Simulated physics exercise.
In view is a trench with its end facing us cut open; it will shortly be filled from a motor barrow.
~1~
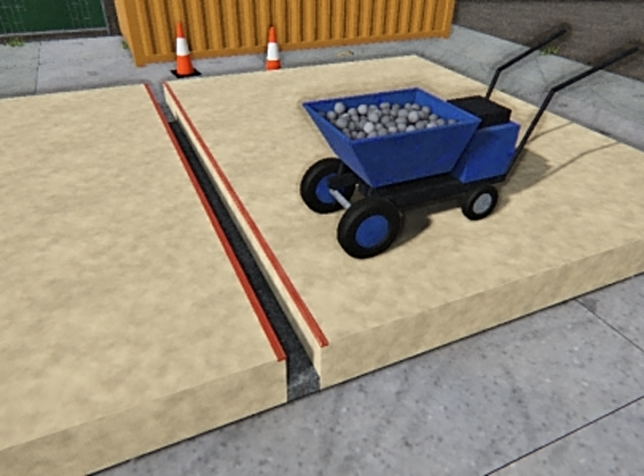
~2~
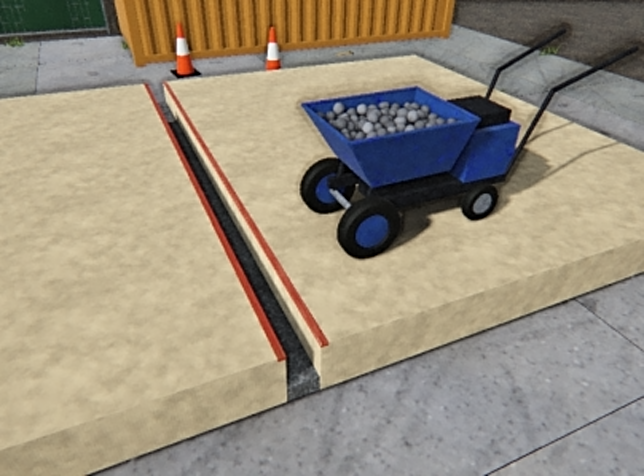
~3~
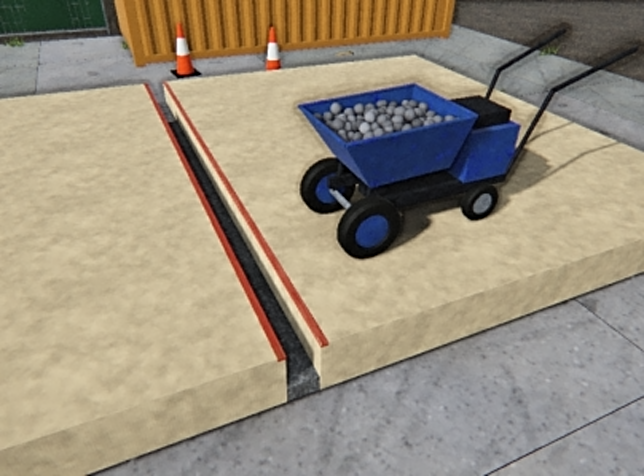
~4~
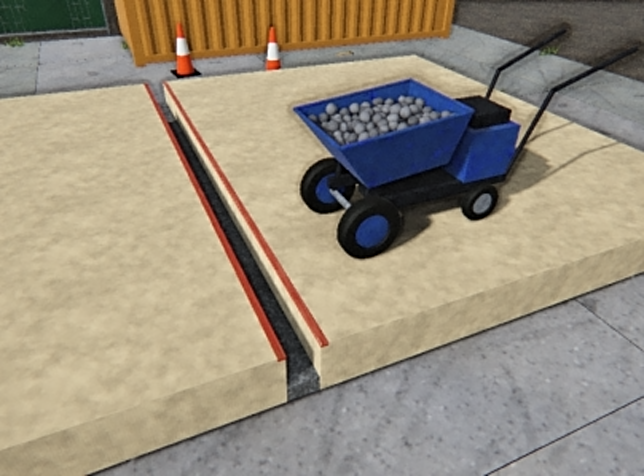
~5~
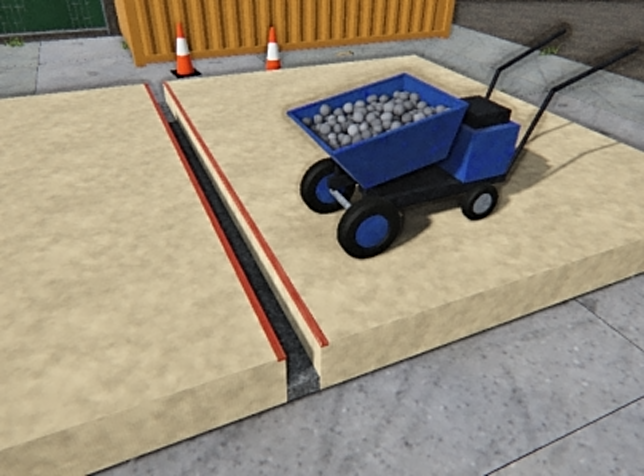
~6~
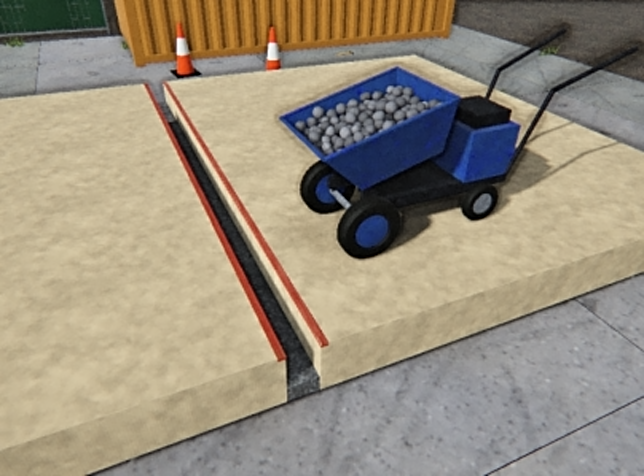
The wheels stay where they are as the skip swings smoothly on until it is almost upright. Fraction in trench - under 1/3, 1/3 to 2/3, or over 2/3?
1/3 to 2/3.
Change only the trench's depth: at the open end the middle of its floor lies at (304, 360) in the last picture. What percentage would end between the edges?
Close to 30 per cent.
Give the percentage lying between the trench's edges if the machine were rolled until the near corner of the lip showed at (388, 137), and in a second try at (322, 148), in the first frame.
About 50 percent at the first place and about 0 percent at the second.
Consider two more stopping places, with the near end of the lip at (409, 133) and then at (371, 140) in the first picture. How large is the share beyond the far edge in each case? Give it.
Near 0 % and 10 %.
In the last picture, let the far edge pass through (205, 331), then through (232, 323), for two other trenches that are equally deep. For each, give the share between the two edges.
Close to 100 per cent in the first, close to 90 per cent in the second.
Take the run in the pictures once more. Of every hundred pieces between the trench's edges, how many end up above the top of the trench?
Share: Around 20 %.
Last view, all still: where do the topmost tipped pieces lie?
The top settles at about (234, 244).
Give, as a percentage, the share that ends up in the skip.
Around 15 in a hundred.
Just after the last frame, skip tipped steeply; every one in the skip.
A moment on, skip tipped right over; the larger part in the skip; about a tenth in or heaped over the trench; about a tenth beyond it; just a few falling.
Further on, skip tipped right over; roughly a quarter in the skip; just a few short of the trench; roughly half in or heaped over the trench; roughly a third beyond it.
When it is over, skip tipped right over; about a tenth in the skip; just a few short of the trench; roughly half in or heaped over the trench; roughly a third beyond it.
